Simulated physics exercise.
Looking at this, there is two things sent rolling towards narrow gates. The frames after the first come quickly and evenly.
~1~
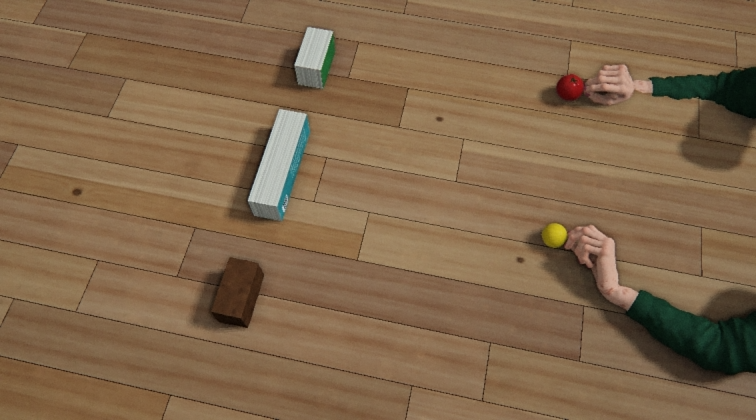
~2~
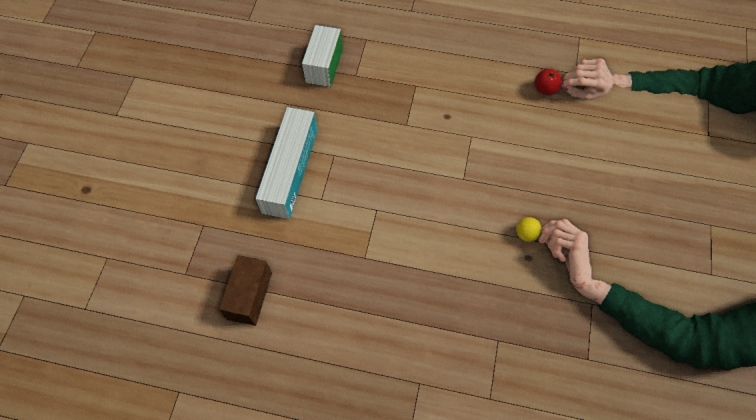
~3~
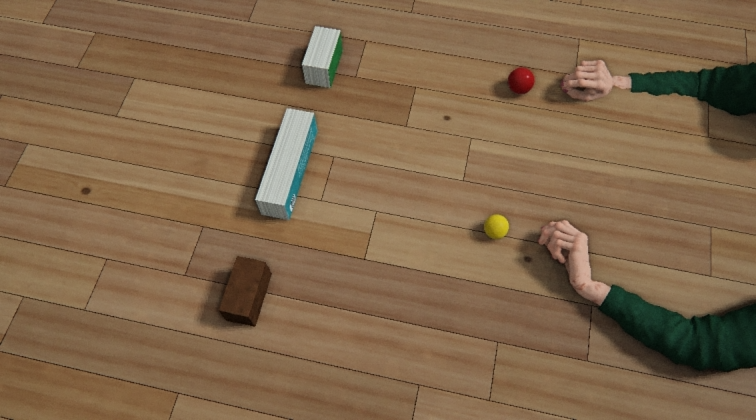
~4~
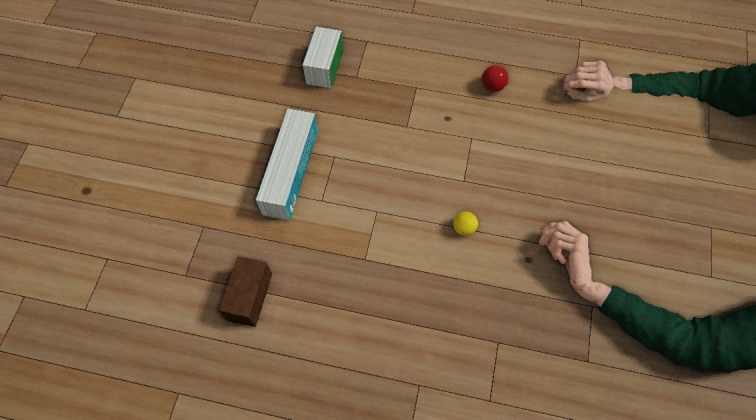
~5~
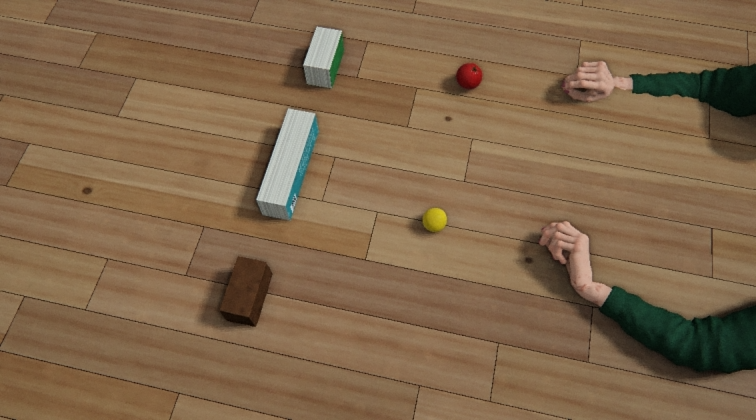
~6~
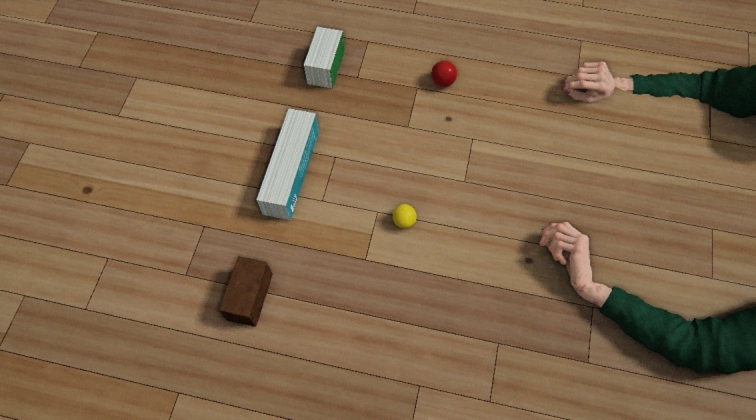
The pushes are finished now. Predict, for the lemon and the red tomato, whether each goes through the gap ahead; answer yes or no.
Lemon - no; red tomato - no.
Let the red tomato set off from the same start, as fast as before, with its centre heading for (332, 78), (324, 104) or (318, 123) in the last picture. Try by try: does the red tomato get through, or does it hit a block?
Try by try it knocks into a block, then makes it past, then knocks into a block.
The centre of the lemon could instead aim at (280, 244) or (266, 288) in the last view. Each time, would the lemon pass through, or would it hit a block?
Try 1, it clears the blocks; try 2, it fails to get through.
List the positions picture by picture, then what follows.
Lemon (555, 236) under the hand; red tomato (570, 88) under the hand; brown brick (239, 293), in the first picture.
Lemon (529, 229); red tomato (548, 82), in the second picture.
Lemon (496, 227); red tomato (521, 81), in the third picture.
Lemon (465, 224); red tomato (495, 79), in the fourth picture.
Lemon (435, 220); red tomato (469, 76), in the fifth picture.
Lemon (405, 216); red tomato (444, 74); green book (325, 58), in the sixth picture.
Then, 0.18 s past the last view, lemon heading on near (337, 208); red tomato heading on near (387, 68).
Then, 0.62 s past the last view, lemon coming back near (315, 212); red tomato moving sideways near (354, 69).
Finally, the lemon is stopped, near (322, 221); the red tomato is stopped, near (357, 75).
